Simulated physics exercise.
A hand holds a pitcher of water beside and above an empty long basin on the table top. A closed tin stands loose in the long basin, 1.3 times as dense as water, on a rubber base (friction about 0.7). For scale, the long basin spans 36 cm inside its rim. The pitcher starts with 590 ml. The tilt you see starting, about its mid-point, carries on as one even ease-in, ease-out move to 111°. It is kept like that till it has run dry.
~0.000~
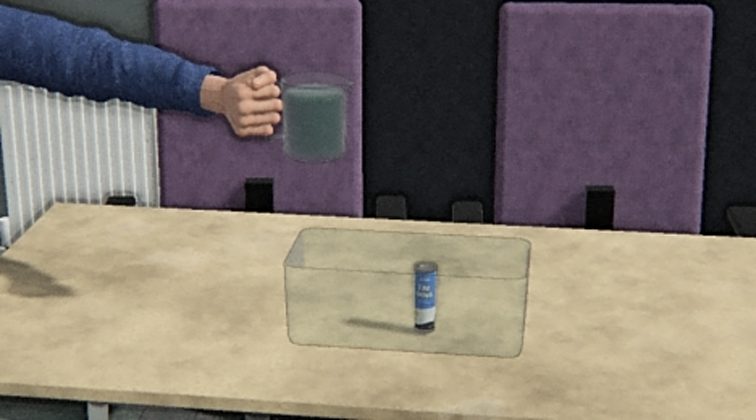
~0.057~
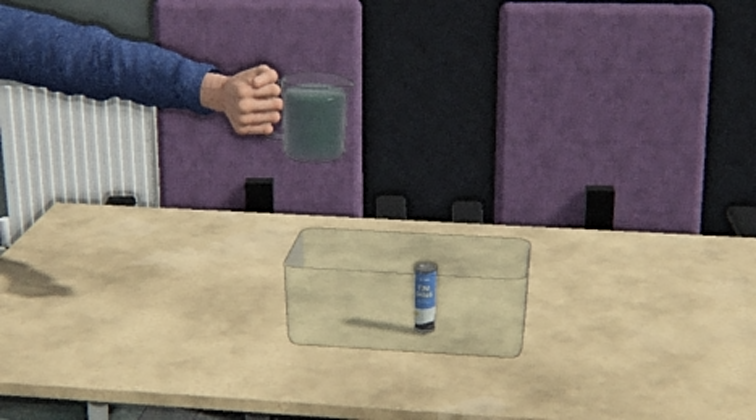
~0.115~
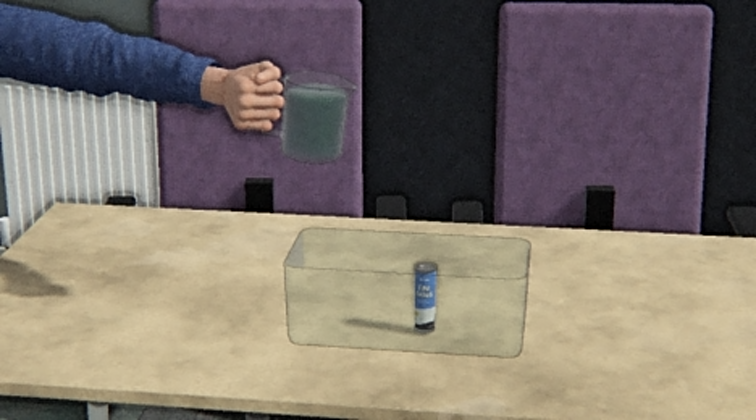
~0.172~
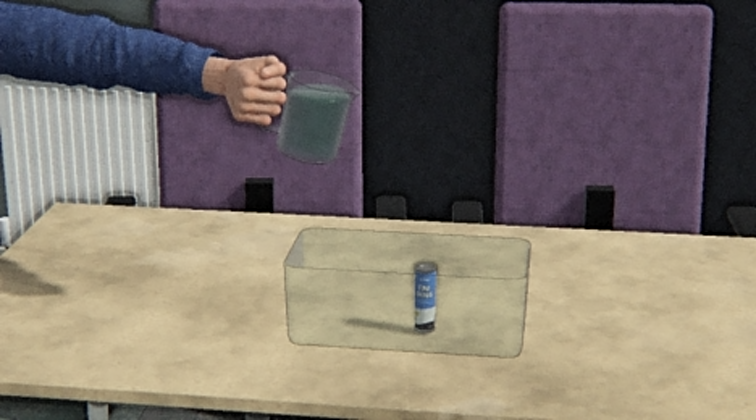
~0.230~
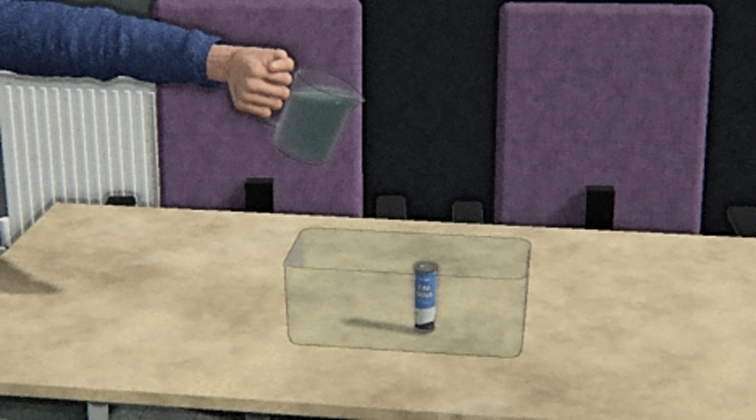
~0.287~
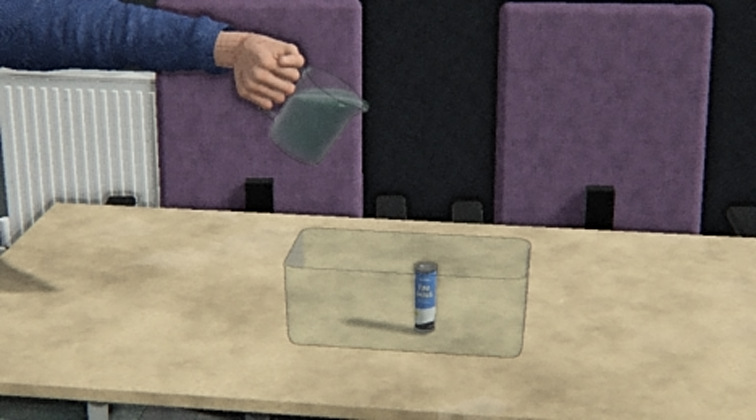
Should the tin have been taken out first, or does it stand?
It topples.
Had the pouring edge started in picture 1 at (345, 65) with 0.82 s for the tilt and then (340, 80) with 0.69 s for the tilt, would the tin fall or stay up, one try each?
First it falls; then it remains upright.
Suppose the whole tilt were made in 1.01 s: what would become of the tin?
The tin goes over.
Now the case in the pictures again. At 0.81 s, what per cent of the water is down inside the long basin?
About 64 per cent.
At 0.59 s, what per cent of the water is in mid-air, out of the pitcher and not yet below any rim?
About 32 per cent.
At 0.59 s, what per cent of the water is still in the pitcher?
About 60 per cent.
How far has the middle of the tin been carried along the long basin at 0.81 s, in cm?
Some 2 cm.
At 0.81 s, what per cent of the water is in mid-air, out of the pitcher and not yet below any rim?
About 24 per cent.
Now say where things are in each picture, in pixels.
In the first picture, it leans 0°; its right rim is at (354, 82); the water meets the walls at (285, 90) and (346, 92); the long basin's rim runs from (293, 247) to (529, 260); the tin's top is at (426, 270).
In the second picture, it leans 1°; its right rim is at (355, 83); the water meets the walls at (286, 89) and (346, 93).
In the third picture, it leans 6°; its right rim is at (358, 87); the water meets the walls at (288, 89) and (348, 94).
In the fourth picture, it leans 12°; its right rim is at (361, 92); the water meets the walls at (290, 90) and (352, 94).
In the fifth picture, it leans 22°; its right rim is at (365, 100); the water meets the walls at (289, 99) and (359, 96).
In the sixth picture, it leans 32°; its right rim is at (368, 110); the water meets the walls at (285, 105) and (360, 100); 1 per cent is over the edge.
After 0.59 s the tilt is 94° and 60 per cent is still to pour; the tin stands where it began.
After 0.81 s the tilt is 111° and 12 per cent is still to pour; the tin stands 2 cm from where it began.
After 1.04 s the tilt is 111° and 1 per cent is still to pour; the tin lies on its side.
After 1.29 s the tilt is 111° and 0 per cent is still to pour; the tin lies on its side.
In the end the tin lies on its side.
